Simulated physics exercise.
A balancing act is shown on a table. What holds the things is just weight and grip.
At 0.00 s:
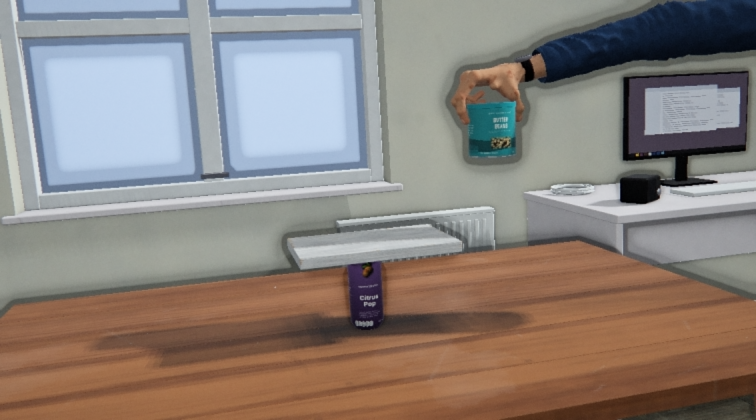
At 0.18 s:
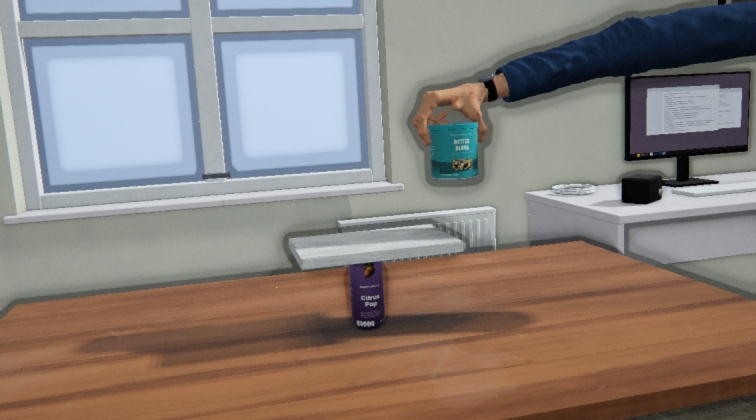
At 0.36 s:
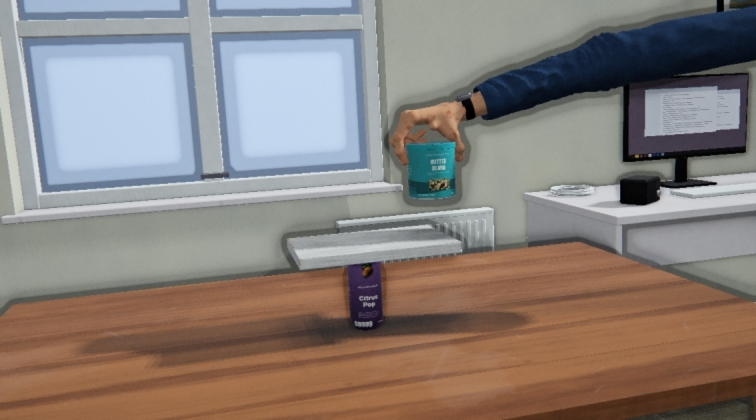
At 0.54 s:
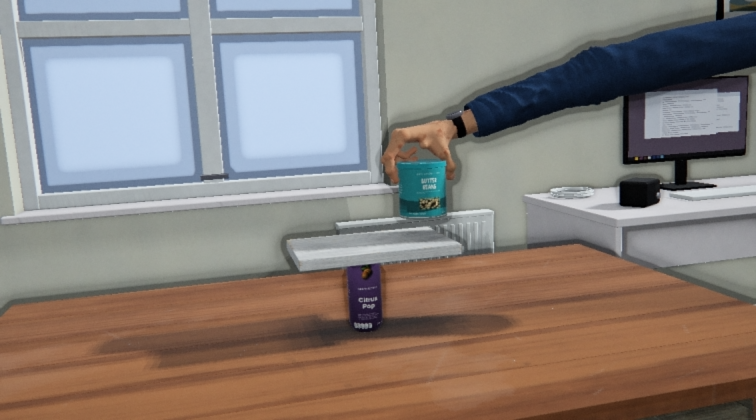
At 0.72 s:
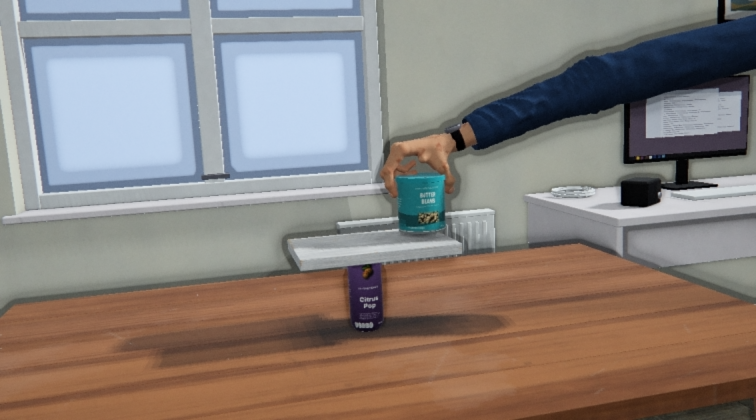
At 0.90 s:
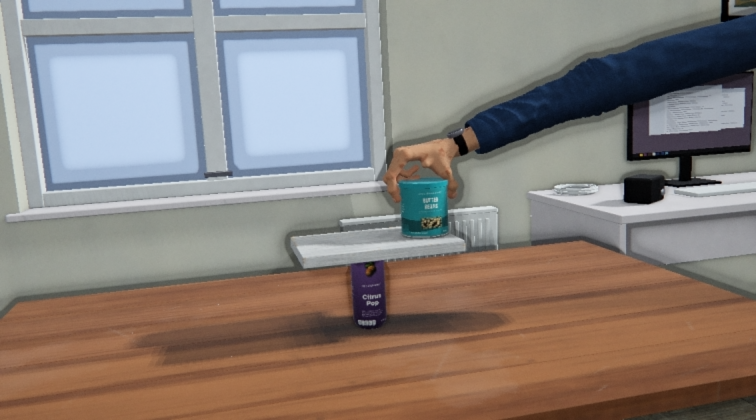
The footage shows a hand in a blue sleeve moving a turquoise tin left and downward onto the right side of a white board resting on a purple can, where the hand stays around the tin above a wooden table.
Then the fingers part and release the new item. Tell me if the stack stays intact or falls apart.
The stack falls apart.
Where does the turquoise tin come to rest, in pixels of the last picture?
End spot: Near (486, 290).
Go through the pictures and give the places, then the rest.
The first picture shows still above its spot; turquoise tin (492, 130); purple can (366, 289).
The second picture shows still above its spot; turquoise tin (454, 151); purple can (367, 289).
The third picture shows still above its spot; turquoise tin (432, 170); purple can (365, 289).
The fourth picture shows still above its spot; turquoise tin (422, 189); purple can (365, 291).
The fifth picture shows still above its spot; turquoise tin (421, 203); purple can (366, 290).
The sixth picture shows in place under the hand; turquoise tin (424, 208); purple can (369, 288).
After 1.30 s, turquoise tin now fallen; white board tipped 66° from how it was.
After 1.50 s, white board tipped 68° from how it was.
After 1.80 s, white board now fallen; purple can tipped 73° from how it was.
At rest (2.1 s), fallen, purple can, turquoise tin and white board. Seen from the same camera at the end, turquoise tin near (486, 290). The stack loses its balance.
